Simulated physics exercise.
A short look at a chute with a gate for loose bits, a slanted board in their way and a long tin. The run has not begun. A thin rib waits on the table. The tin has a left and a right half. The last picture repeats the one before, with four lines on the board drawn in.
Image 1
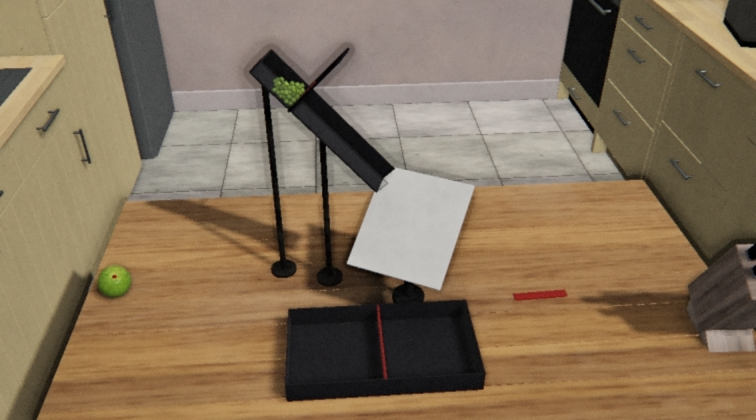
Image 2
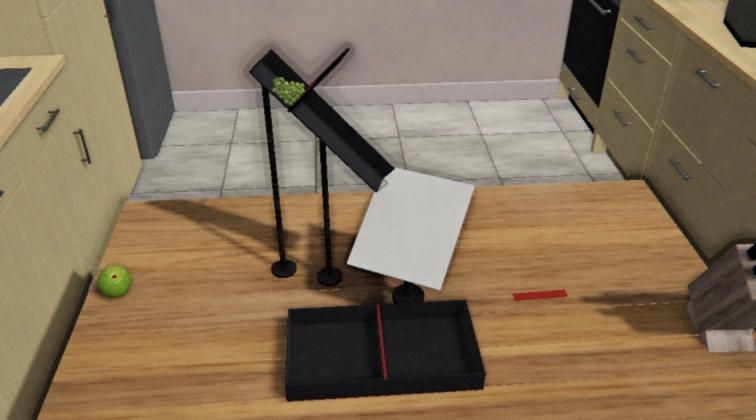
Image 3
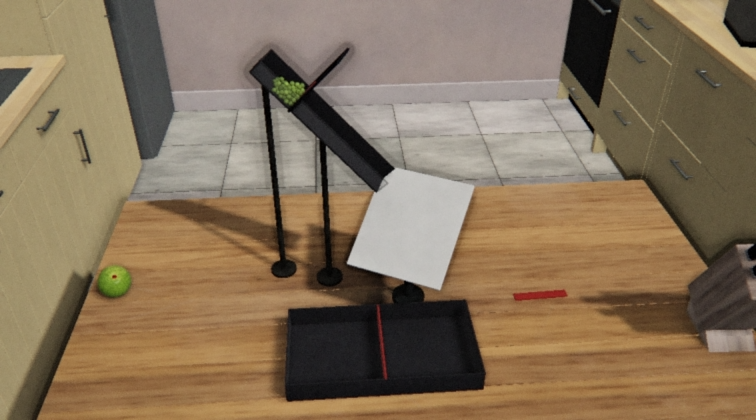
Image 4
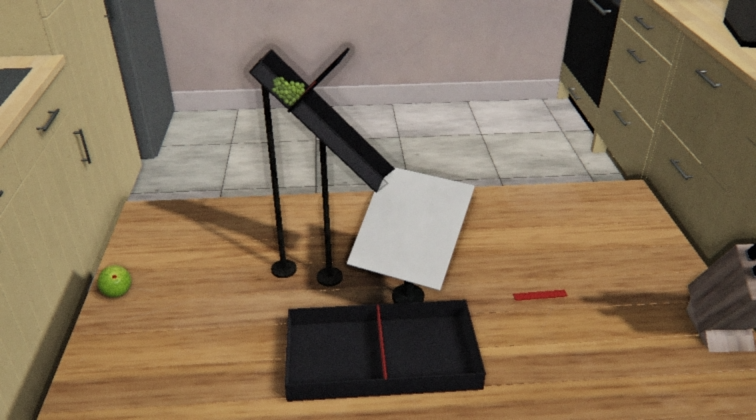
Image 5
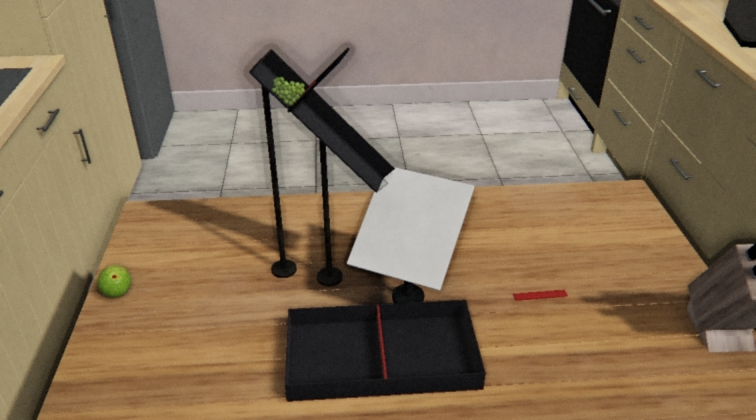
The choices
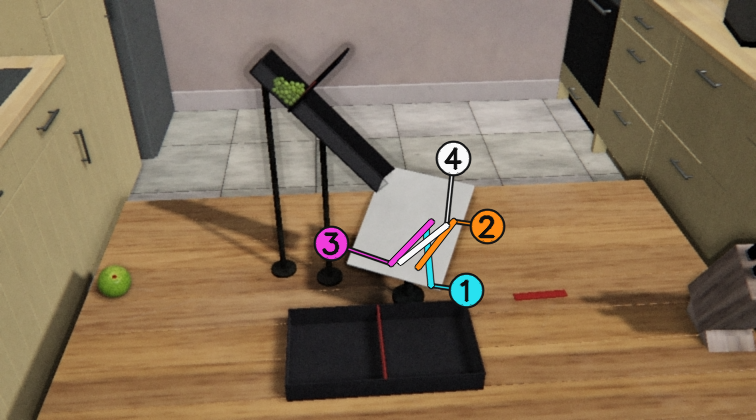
On a kitchen table, green peas resting behind a gate in a black chute above a tilted white board and divided tray, nothing moving.
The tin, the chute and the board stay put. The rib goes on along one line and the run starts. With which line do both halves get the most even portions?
I would pick line 2.
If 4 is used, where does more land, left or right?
Left.
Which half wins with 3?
Left.
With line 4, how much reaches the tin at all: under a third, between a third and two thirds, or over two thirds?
It is over two thirds.
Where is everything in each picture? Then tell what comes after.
Load behind the gate (290, 91), dried peas; lip of the chute (380, 185), sloping fairly steeply, in the first picture.
Middle of the board (411, 224), tilted fairly steeply; middle of its low edge (392, 276); of its high edge (428, 175), in the second picture.
Front corners of the tin (285, 385) and (485, 373); front end of its middle wall (386, 379), in the third picture.
Middle of the load (290, 91); lip (380, 185), in the fourth picture.
Middle of the load (290, 91); lip (380, 185), in the fifth picture.
On the marked copy, line 1 from (426, 229) to (431, 285); line 2 from (453, 221) to (418, 267); line 3 from (431, 221) to (390, 263); line 4 from (446, 225) to (400, 262).
With 1, of what is caught, roughly a quarter in the left half, the larger part in the right.
With 2, of what is caught, roughly two thirds in the left half, roughly a third in the right.
With 3, of what is caught, the larger part in the left half, about a tenth in the right.
With 4, of what is caught, the larger part in the left half, about a tenth in the right.
